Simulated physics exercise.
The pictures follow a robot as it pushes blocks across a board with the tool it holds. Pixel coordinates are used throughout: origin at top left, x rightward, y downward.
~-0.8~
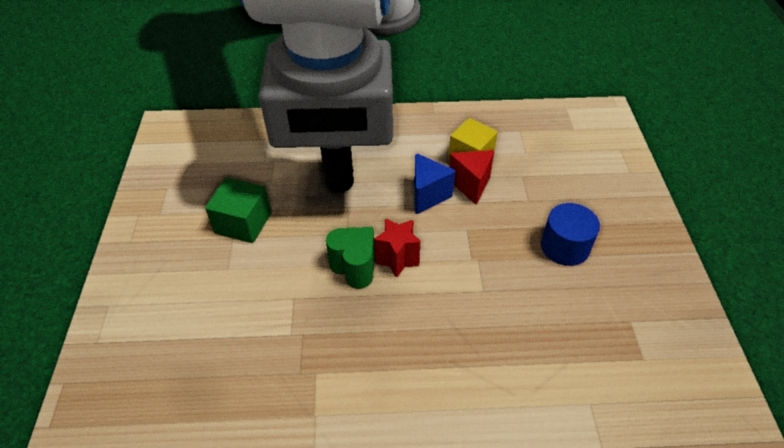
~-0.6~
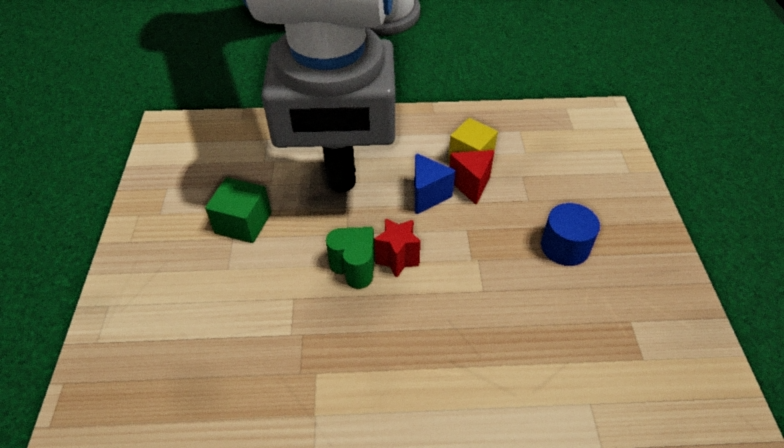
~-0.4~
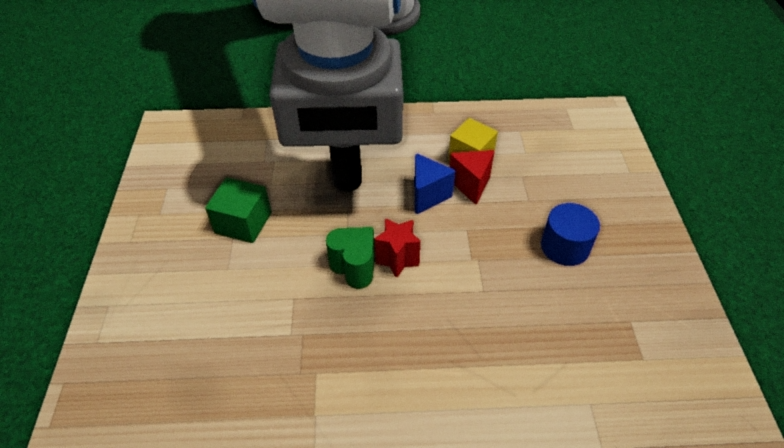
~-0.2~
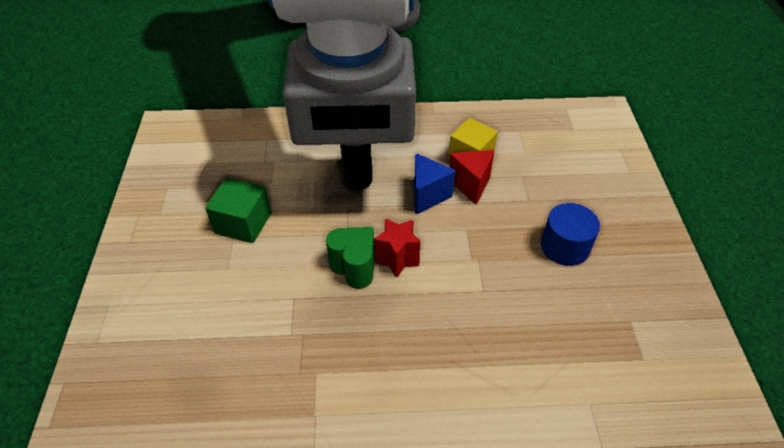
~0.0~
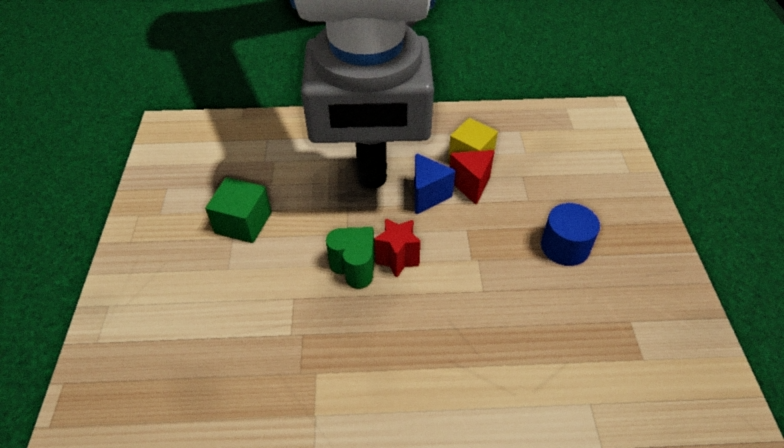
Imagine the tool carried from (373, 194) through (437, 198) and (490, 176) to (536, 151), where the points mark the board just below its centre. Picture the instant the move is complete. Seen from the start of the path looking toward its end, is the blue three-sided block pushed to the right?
Yes
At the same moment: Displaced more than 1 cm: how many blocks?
The count is three or more.
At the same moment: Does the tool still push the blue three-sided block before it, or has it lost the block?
The tool passes it.
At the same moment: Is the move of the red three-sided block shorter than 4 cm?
The answer is no.
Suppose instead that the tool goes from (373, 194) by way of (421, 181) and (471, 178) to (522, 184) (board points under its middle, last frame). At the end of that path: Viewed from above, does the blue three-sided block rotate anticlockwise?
I'd say no.
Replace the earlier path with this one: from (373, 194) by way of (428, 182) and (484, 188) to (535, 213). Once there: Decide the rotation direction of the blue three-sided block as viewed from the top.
The block spins clockwise.
On the path given first. One third of the way, tool (439, 184); blue three-sided block (468, 171); red three-sided block (491, 158), turned 20° anticlockwise.
Two thirds of the way, tool (493, 161); blue three-sided block (518, 165), turned 25° clockwise; yellow square block (479, 127), turned 35° anticlockwise; red three-sided block (531, 145).
At the end, tool (540, 137); red star-shaped block unmoved; blue three-sided block (524, 164), turned 45° clockwise; yellow square block (483, 125), turned 60° anticlockwise; red three-sided block (565, 138), turned 85° clockwise.
